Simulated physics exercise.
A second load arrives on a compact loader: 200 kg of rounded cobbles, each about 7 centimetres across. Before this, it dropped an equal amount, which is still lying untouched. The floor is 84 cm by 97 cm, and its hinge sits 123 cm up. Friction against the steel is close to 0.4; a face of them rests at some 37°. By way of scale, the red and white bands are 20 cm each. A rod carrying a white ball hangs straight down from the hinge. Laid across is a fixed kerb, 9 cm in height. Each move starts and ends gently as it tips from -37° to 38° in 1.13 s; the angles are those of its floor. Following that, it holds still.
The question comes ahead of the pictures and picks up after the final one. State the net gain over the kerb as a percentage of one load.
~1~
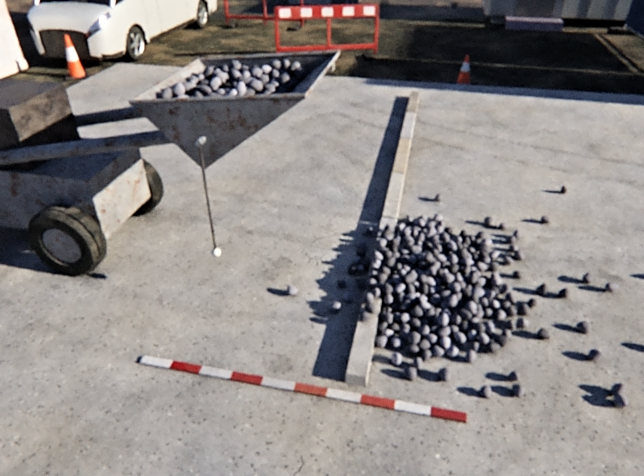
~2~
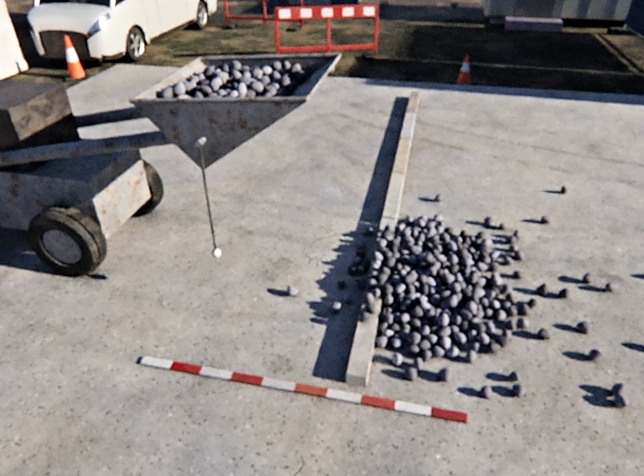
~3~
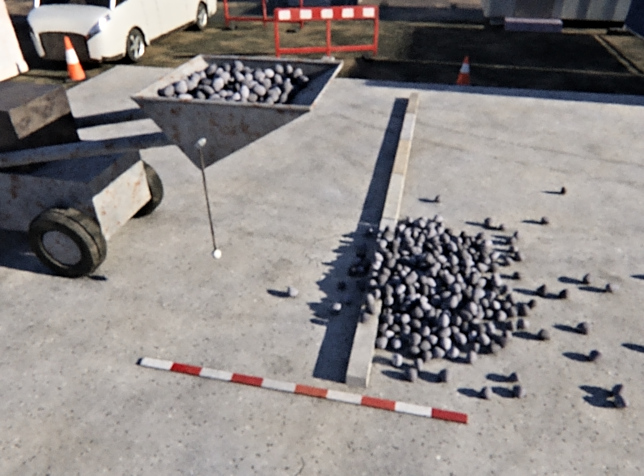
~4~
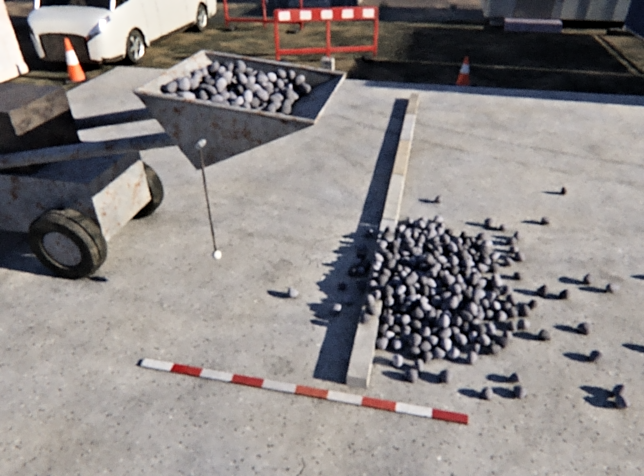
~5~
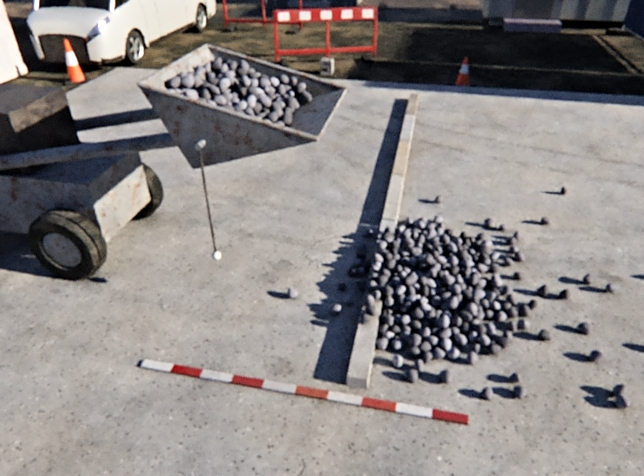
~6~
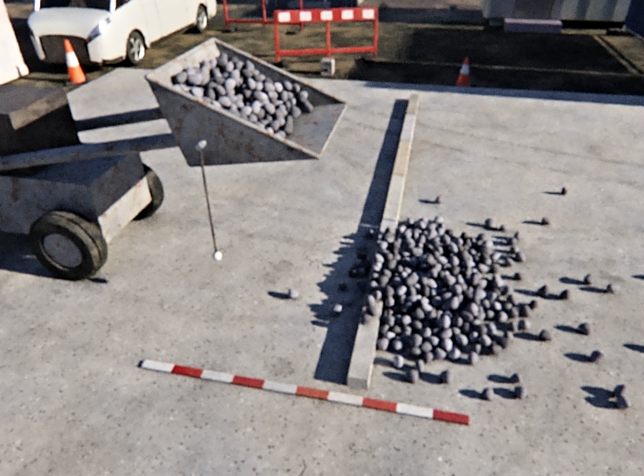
19 %.
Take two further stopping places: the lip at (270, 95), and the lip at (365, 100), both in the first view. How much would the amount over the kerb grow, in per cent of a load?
The first would add around 0 per cent, the second around 70 per cent.
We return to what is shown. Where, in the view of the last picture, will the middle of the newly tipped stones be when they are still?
They come to rest centred about (356, 265).
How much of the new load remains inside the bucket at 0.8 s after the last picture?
It still holds about 70 per cent.
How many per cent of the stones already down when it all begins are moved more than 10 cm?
Close to 0 in a hundred of them.
Then, 0.4 s after the last picture the floor is at 26°; in per cent of one load, 100 in the bucket, 8 on this side of the kerb, 92 over the kerb; the foremost stones are at (625, 299).
Then, 0.8 s after the last picture the floor is at 38°; in per cent of one load, 69 in the bucket, 39 on this side of the kerb, 92 over the kerb; the foremost stones are at (625, 299).
Then, 1.1 s after the last picture the floor is at 38°; in per cent of one load, 12 in the bucket, 94 on this side of the kerb, 95 over the kerb; the foremost stones are at (625, 299).
Then, 3.5 s after the last picture the floor is at 38°; in per cent of one load, 0 in the bucket, 89 on this side of the kerb, 111 over the kerb; the foremost stones are at (625, 299). Net gain over the kerb, 19.
